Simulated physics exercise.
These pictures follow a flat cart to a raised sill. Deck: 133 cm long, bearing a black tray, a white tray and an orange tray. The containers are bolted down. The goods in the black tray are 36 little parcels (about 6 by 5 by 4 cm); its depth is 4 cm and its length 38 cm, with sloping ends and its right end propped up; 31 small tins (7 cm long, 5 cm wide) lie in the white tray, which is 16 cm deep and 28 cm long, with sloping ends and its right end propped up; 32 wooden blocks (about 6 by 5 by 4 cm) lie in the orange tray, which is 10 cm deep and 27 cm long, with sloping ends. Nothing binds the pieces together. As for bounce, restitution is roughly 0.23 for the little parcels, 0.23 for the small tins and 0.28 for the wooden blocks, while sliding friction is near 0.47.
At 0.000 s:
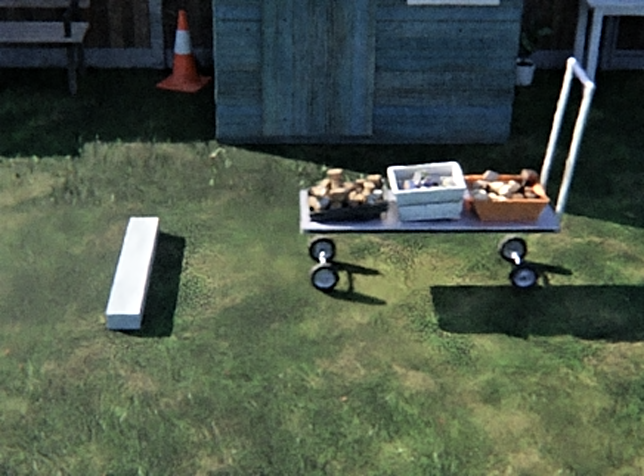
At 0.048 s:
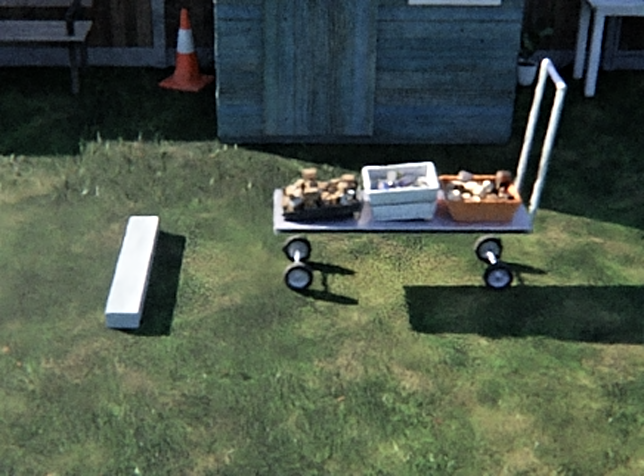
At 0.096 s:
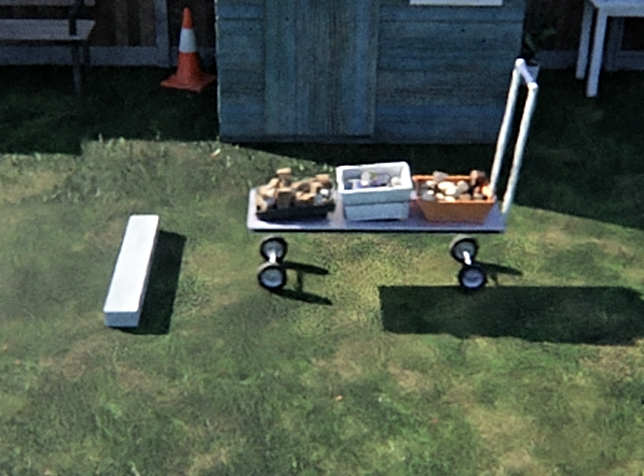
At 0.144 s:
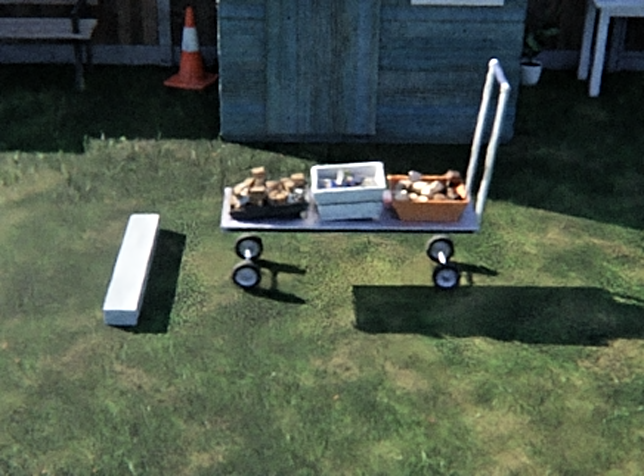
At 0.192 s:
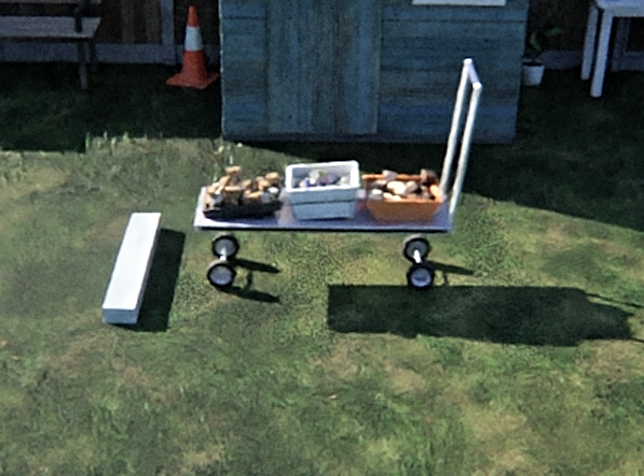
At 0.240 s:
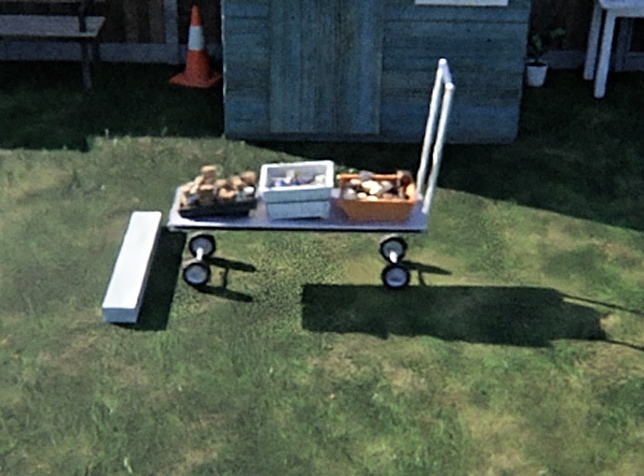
At the start, a flat cart carrying a black tray, a white tray and an orange tray, all filled with small items, stands on grass to the right of a long white sill. The cart then rolls steadily left past a blue shed, its load staying aboard, until its front is close beside the sill.
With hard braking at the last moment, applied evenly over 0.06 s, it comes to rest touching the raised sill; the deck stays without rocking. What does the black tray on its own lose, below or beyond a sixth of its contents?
On its own the black tray loses beyond a sixth of its contents.
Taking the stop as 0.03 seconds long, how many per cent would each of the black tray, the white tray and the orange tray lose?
That way you'd get black tray at 50, white tray at 10, and orange tray at 20 percent.
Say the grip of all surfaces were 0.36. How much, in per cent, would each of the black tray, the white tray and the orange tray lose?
Black tray 60%, white tray 10%, orange tray 20%.
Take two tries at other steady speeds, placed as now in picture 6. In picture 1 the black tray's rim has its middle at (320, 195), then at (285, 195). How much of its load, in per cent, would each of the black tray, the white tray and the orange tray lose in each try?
For the black tray it's 50 % and then 30 %, for the white tray 0 % and then 0 %, and for the orange tray 10 % and then 0 %.
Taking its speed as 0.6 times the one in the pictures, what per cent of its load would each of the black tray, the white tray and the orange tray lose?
In that case the black tray sheds 30 per cent, the white tray 0 per cent and the orange tray 10 per cent.
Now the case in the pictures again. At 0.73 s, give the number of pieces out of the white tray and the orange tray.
Estimated count: White tray around 0, orange tray around 4.
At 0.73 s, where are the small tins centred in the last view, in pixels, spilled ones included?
(253, 191).
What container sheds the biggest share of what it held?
Black tray.
After 0.28 s, it begins to slow.
After 0.38 s, 6 of 36 out of the black tray, 0 of 31 out of the white tray and 0 of 32 out of the orange tray.
After 0.50 s, 18 of 36 out of the black tray, 0 of 31 out of the white tray and 2 of 32 out of the orange tray.
After 0.73 s, 19 of 36 out of the black tray, 0 of 31 out of the white tray and 4 of 32 out of the orange tray.
When it is over (at 1.23 s), 19 of 36 out of the black tray, 0 of 31 out of the white tray and 3 of 32 out of the orange tray. Asked share, 19 of 36, 53 per cent.
